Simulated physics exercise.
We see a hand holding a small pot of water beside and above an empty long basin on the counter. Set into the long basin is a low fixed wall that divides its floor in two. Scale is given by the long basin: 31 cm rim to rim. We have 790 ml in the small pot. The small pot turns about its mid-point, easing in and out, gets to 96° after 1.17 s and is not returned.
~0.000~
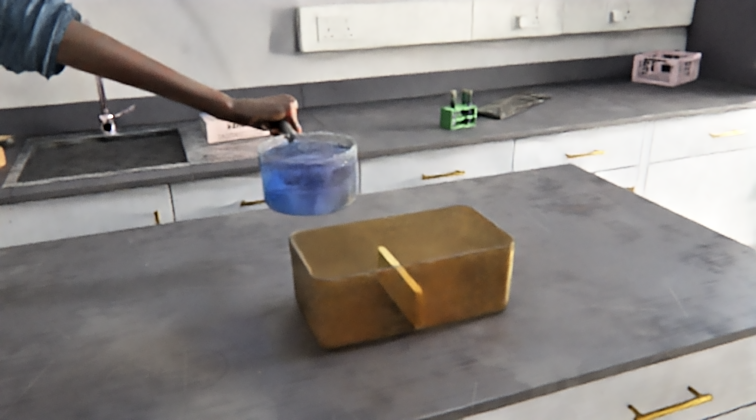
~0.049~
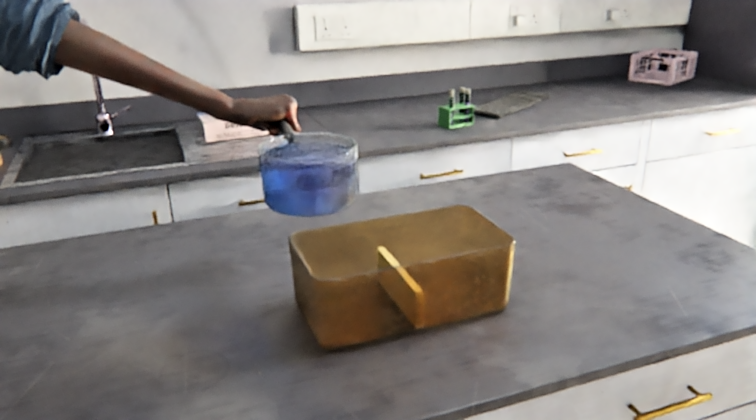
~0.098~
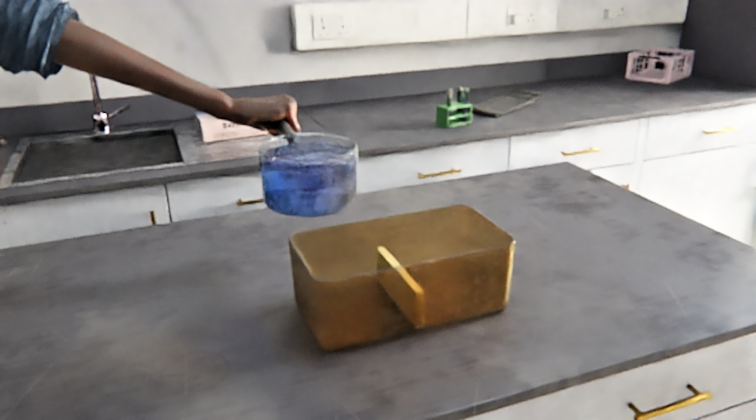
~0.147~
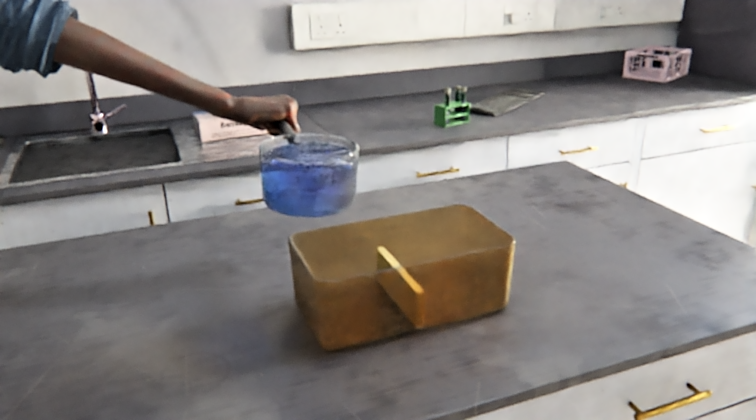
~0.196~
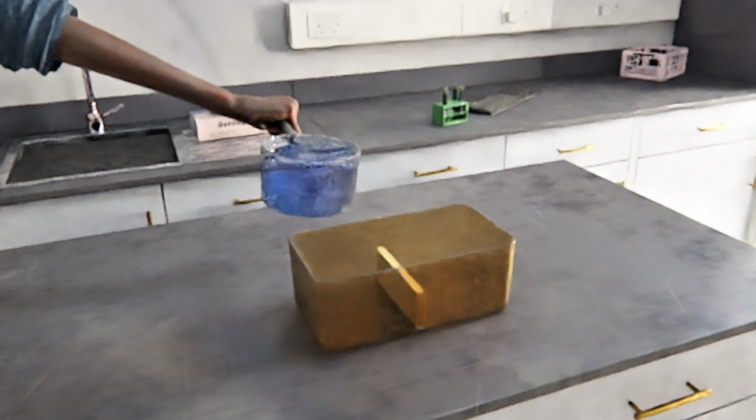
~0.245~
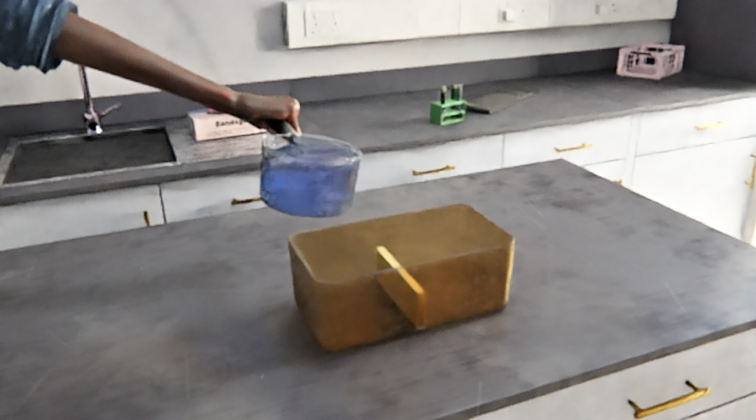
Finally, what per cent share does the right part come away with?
Roughly 53 per cent.
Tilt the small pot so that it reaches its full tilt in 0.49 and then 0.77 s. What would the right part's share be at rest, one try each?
I'd say 30 percent on the first go, 45 percent on the next.
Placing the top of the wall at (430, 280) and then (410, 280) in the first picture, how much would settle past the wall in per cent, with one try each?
10 % and 40 %.
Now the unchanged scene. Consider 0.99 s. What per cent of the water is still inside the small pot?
About 18 per cent.
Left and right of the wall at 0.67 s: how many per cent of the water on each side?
3 per cent left and 5 right, roughly.
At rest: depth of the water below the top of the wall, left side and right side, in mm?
Roughly 44 mm on the left side and roughly 44 mm on the right.
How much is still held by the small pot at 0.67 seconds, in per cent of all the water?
Near 68 in a hundred.
Then, 0.67 s in, the tilt is 59° and 68 per cent is still to pour, 3 is left of the wall and 5 right of it.
Then, 0.99 s in, the tilt is 90° and 18 per cent is still to pour, 19 is left of the wall and 51 right of it.
Then, 1.31 s in, the tilt is 96° and 3 per cent is still to pour, 41 is left of the wall and 53 right of it.
Then, 1.67 s in, the tilt is 96° and 0 per cent is still to pour, 46 is left of the wall and 53 right of it.
Finally, 46 per cent lies left of the wall, 53 right of it and 1 outside.
